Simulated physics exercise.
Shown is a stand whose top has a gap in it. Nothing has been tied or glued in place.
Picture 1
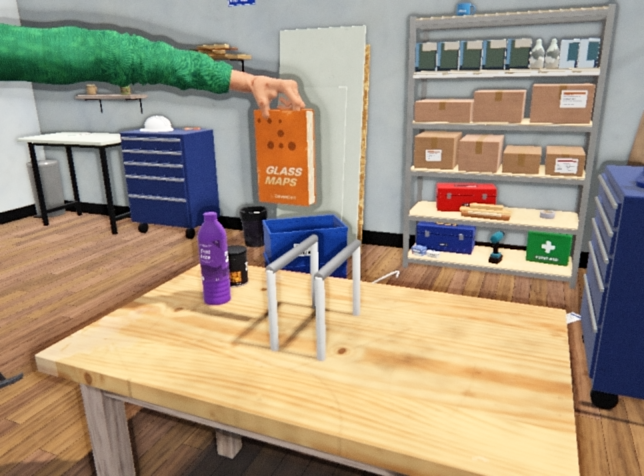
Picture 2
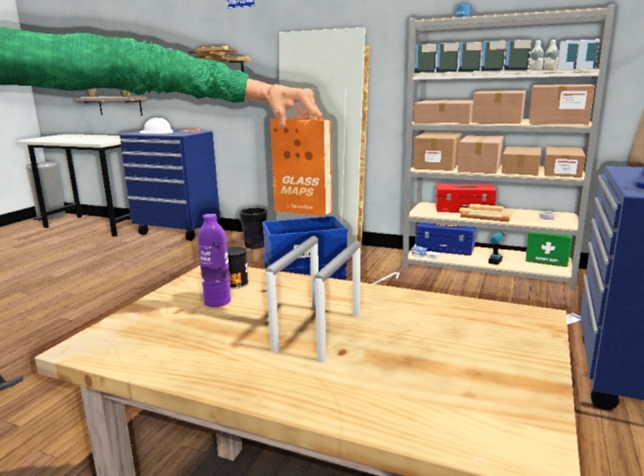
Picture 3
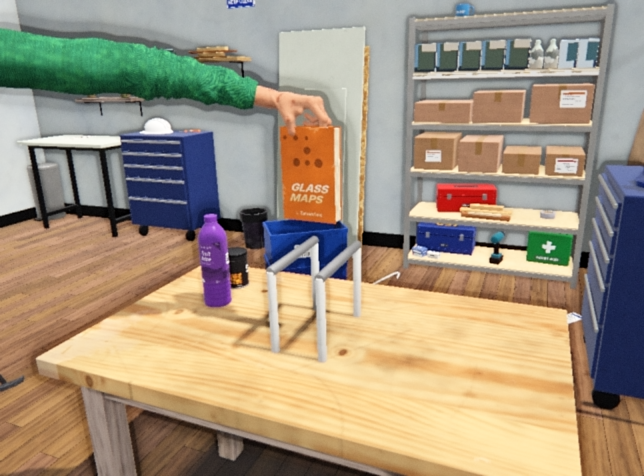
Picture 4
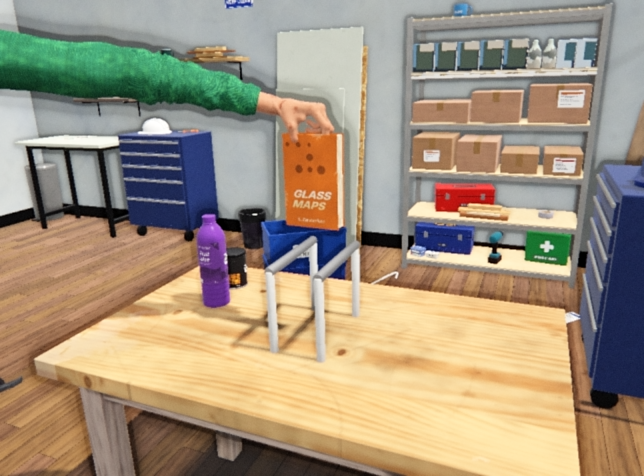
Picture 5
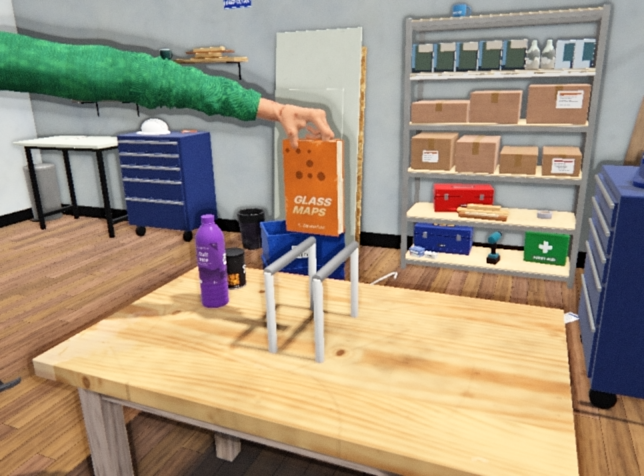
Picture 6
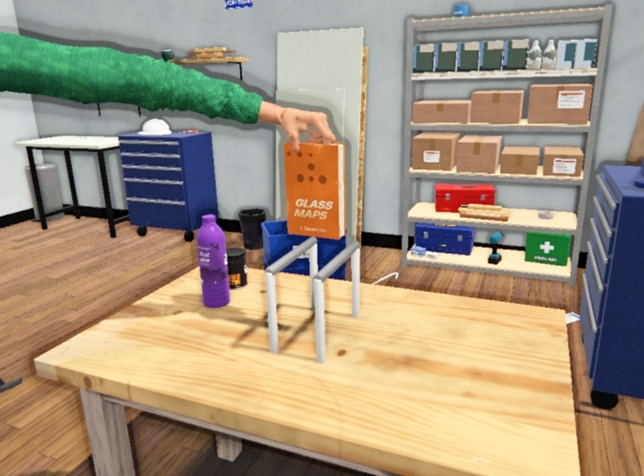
An orange book, gripped from above by a green-sleeved hand, moved right and slightly down until it was held still over the gap in a stand, while a purple bottle stood on the wooden table.
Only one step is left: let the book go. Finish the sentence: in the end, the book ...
In the end, the book is held at the gap.
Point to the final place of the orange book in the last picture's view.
Near pixel (316, 211).
Then, 0.20 s past the last view, orange book displaced a little near (316, 210).
Then, 0.30 s past the last view, orange book resting near (315, 210).
Finally, moved from the start, orange book; the other 2 still in place. Final places as the last picture's camera would see them, orange book near (316, 211). The book is caught.
